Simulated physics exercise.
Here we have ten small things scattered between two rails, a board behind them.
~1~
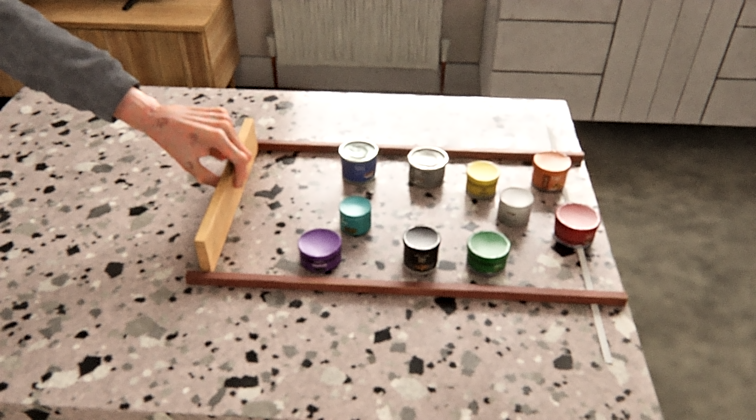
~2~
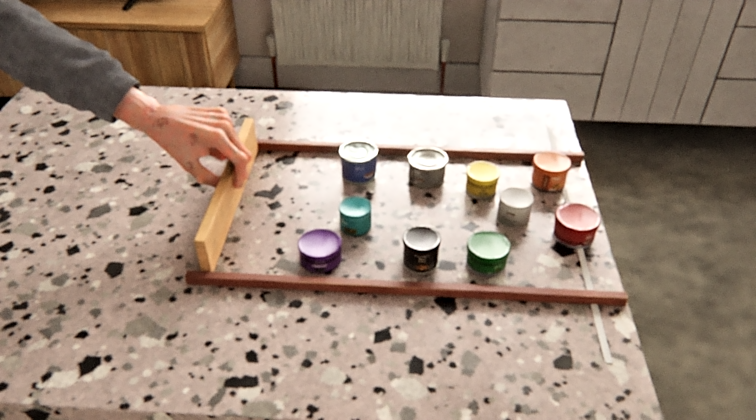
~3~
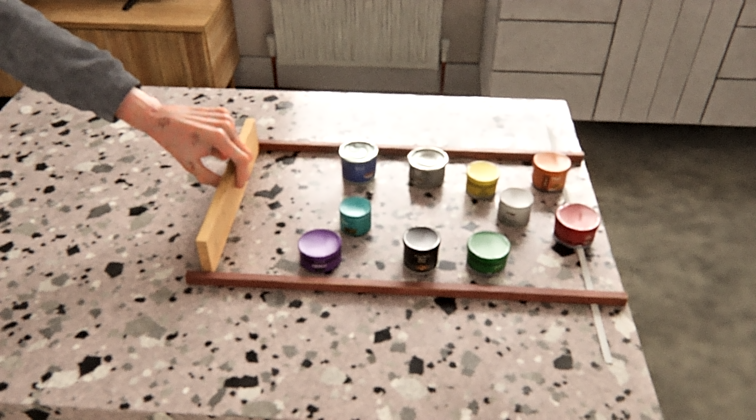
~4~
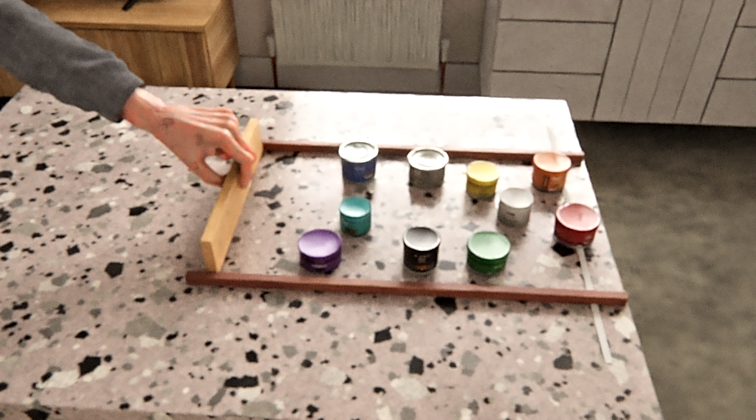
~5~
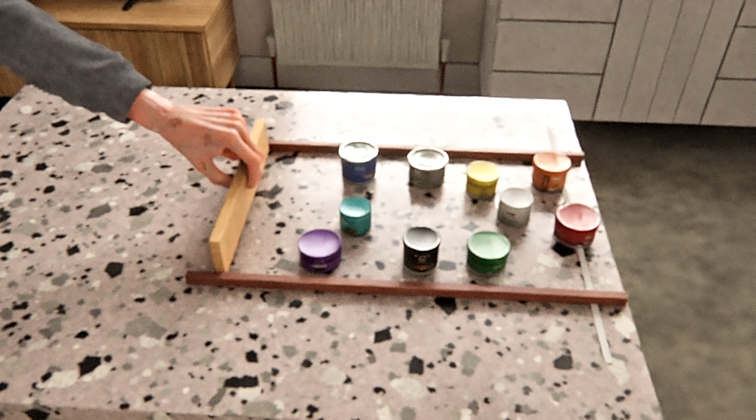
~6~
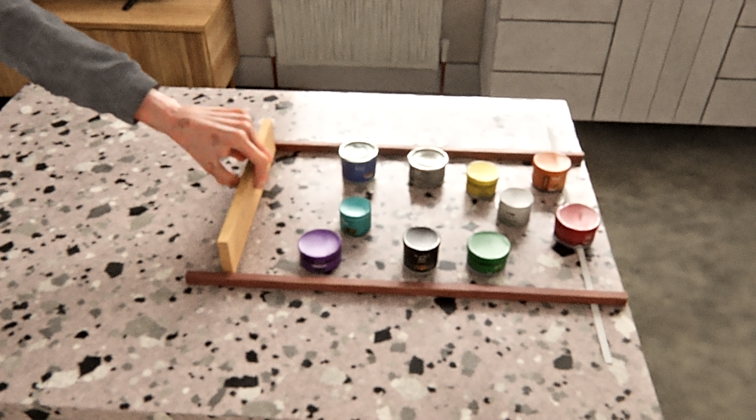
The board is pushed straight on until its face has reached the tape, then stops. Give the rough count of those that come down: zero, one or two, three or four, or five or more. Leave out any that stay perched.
Here the number that fall off is five or more.
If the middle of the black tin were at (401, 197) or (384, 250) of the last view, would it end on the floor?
In that order, it remains up; falls.
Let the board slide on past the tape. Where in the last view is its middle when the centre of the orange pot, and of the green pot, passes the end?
Its middle is around (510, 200) and around (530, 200).
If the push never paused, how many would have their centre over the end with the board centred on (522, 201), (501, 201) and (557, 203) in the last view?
It would be 1, 0 and 5.
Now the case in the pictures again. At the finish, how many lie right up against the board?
In contact: 5.
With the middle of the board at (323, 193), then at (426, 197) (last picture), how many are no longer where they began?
1 and 7.
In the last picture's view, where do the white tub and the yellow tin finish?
The white tub at (590, 209), the yellow tin at (585, 188).
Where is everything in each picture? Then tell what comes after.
The first frame shows red pot (576, 225); orange pot (550, 171); white tub (515, 207); board (230, 189); tape (573, 221).
The second frame shows orange pot (550, 172); purple tub (320, 250).
The third frame shows white tub (515, 207); blue tin (359, 163).
The fourth frame shows red pot (576, 226); green pot (487, 253).
The fifth frame shows orange pot (550, 172); yellow tin (482, 180).
The sixth frame shows red pot (576, 226); orange pot (550, 172); white tub (515, 207); board (250, 190); tape (573, 221).
Soon after, none off yet; red pot at rest near (576, 226); orange pot at rest near (550, 172); white tub at rest near (515, 207).
In the end, the number that fall off is five or more; gone, black tin, grey pot, green pot, orange pot and red pot.
